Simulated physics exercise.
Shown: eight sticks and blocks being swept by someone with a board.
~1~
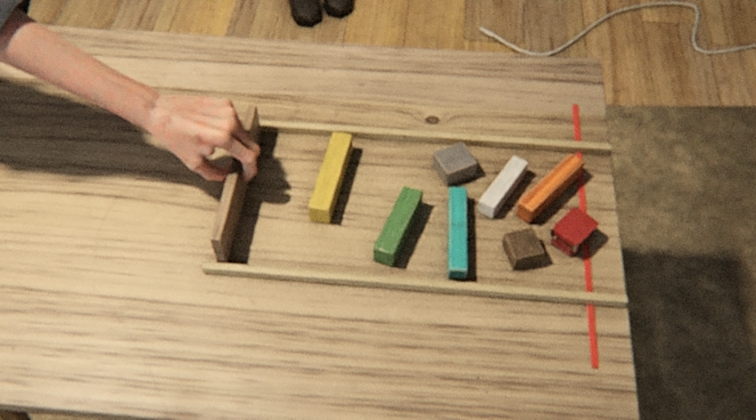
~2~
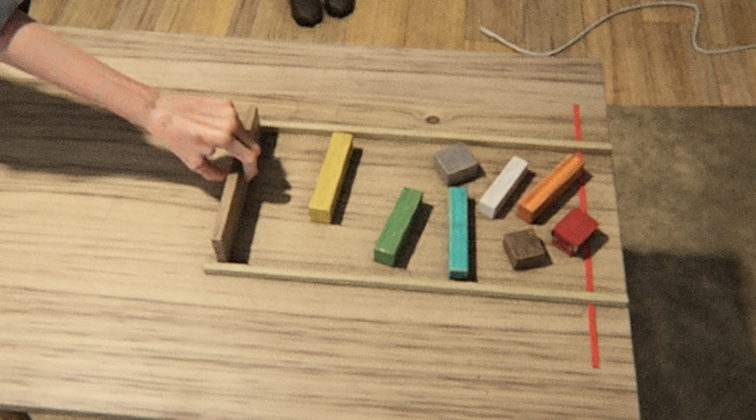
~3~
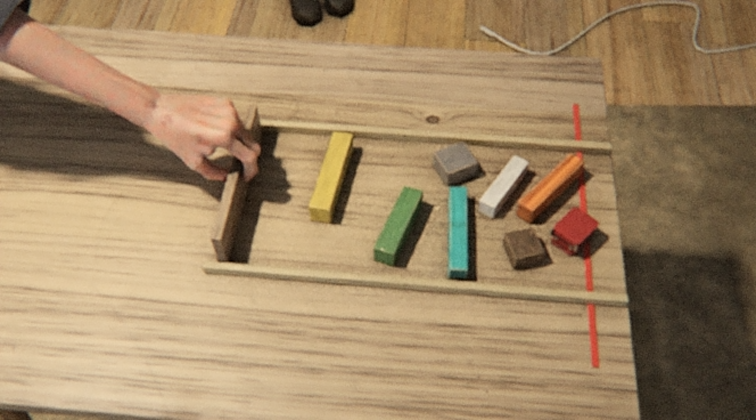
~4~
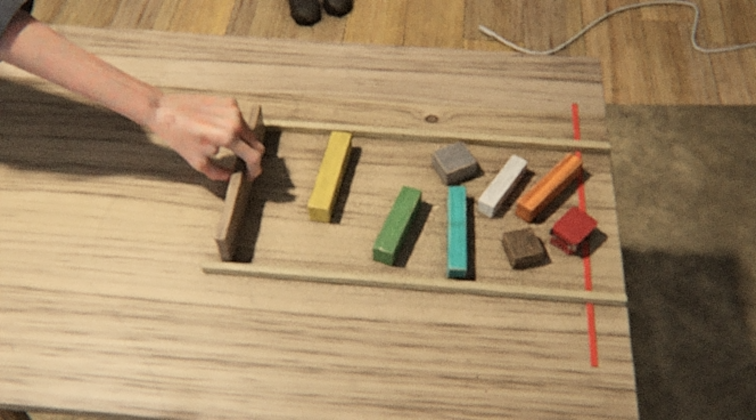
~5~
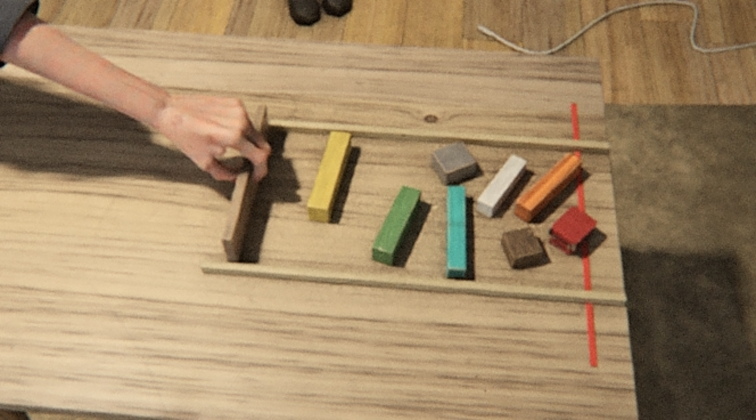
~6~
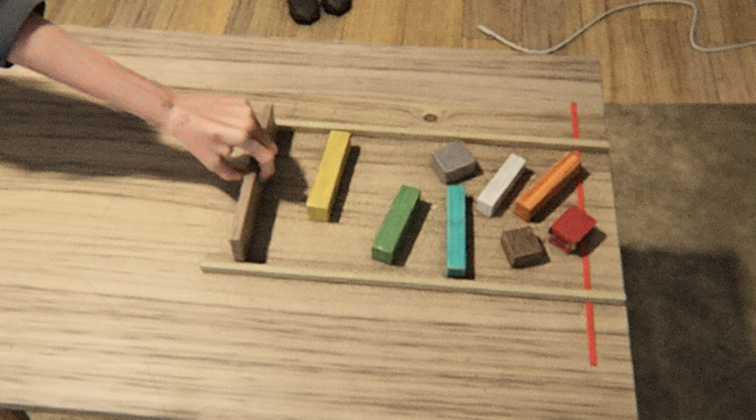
The clip shows a hand holding a wooden board upright between two rails on a table, with eight colourful sticks and blocks to its right; the hand slides the board slightly rightward while the pieces stay practically still.
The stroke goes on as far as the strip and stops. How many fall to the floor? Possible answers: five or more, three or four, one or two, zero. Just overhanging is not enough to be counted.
The board is going to sweep off at least five.
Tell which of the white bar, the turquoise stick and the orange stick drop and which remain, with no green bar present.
White bar down, turquoise stick still up, orange stick down.
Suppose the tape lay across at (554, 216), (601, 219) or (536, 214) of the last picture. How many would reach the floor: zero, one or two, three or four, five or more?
Result per tape, as listed: 3 or 4; five or more; just one or two.
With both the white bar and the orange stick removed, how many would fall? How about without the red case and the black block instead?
I'd say 4 the first time and 4 the second time.
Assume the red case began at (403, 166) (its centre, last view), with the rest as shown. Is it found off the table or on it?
I reckon from there it stays aboard.
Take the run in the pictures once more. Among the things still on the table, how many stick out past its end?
You'd get 1.
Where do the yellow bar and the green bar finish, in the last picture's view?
I'd put one at around (593, 193) and the other at around (616, 250).
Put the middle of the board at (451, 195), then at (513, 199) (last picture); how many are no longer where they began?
The counts are 7 and 8.
Soon after, none off yet; red case at rest near (572, 231); orange stick at rest near (548, 186); black block at rest near (521, 246).
Then, none off yet; red case at rest near (572, 231); orange stick moving near (556, 188); black block at rest near (524, 247).
Further on, none off yet; red case tipped well over near (642, 255); orange stick moved about its own width near (617, 191); black block moved well along near (613, 259).
At rest, the number that fall off is five or more; fallen, grey block, turquoise stick, white bar, black block, orange stick and red case.
